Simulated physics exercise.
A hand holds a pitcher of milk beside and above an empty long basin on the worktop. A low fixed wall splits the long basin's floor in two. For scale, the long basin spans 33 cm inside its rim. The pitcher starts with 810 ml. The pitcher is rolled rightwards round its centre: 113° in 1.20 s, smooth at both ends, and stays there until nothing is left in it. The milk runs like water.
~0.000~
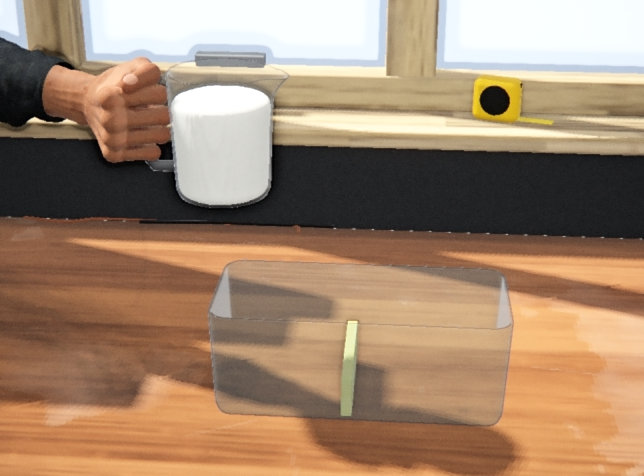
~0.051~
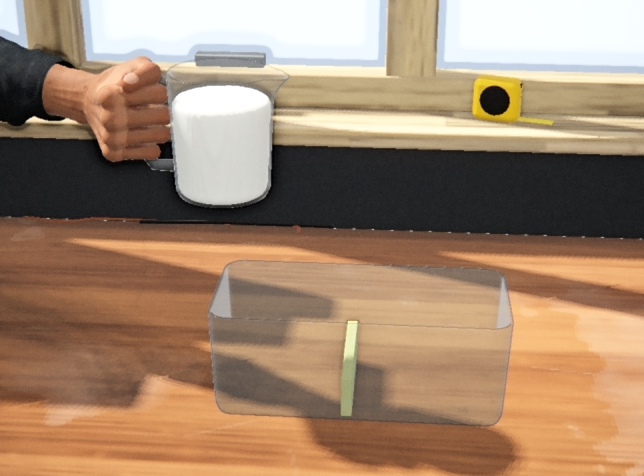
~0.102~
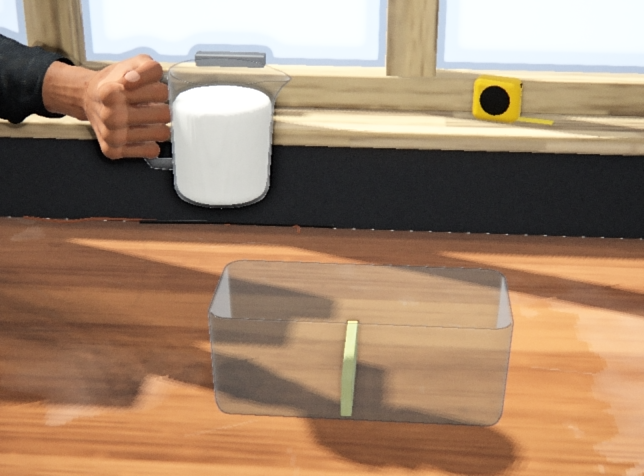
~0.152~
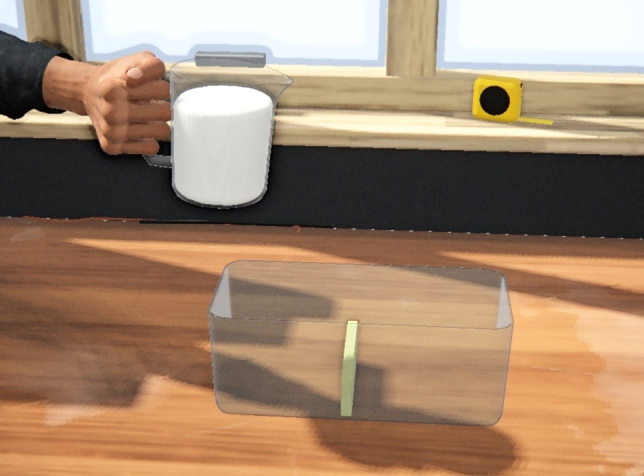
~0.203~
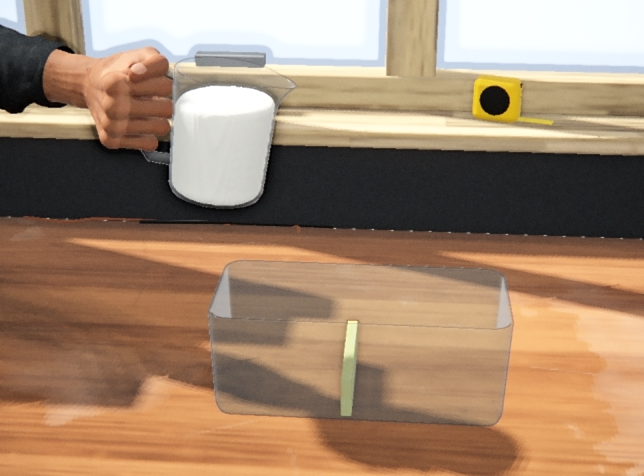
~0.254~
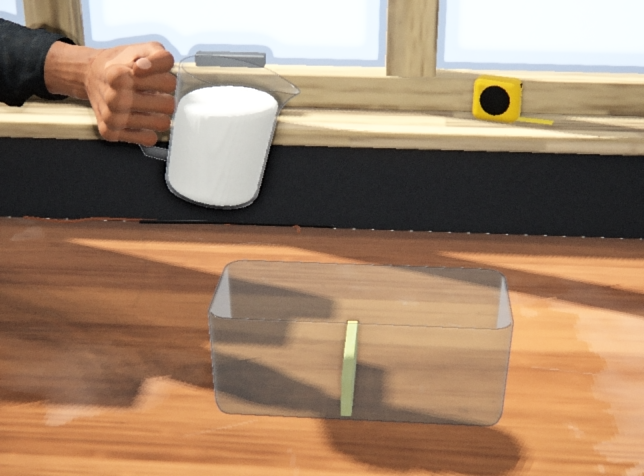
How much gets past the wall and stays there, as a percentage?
Roughly 68 per cent is past the wall.
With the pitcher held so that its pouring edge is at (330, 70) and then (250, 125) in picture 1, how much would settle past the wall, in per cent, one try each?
First 90, then 5 per cent.
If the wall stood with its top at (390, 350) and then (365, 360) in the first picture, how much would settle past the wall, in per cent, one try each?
First 5, then 50 per cent.
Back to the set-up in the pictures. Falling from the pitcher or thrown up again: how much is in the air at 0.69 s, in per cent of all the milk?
Near 14 in a hundred.
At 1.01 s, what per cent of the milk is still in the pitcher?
About 24 per cent.
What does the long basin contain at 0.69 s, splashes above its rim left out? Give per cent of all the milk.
Some 1 per cent.
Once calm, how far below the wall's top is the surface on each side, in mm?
Left about 36 mm, right about 24 mm.
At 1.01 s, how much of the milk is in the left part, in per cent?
Near 4 in a hundred.
After 0.69 s the tilt is 69° and 84 per cent is still to pour, 0 is left of the wall and 1 right of it.
After 1.01 s the tilt is 106° and 24 per cent is still to pour, 4 is left of the wall and 47 right of it.
After 1.34 s the tilt is 113° and 1 per cent is still to pour, 28 is left of the wall and 68 right of it.
After 1.70 s the tilt is 113° and 0 per cent is still to pour, 30 is left of the wall and 68 right of it.
In the end 30 per cent lies left of the wall, 68 right of it and 1 outside.
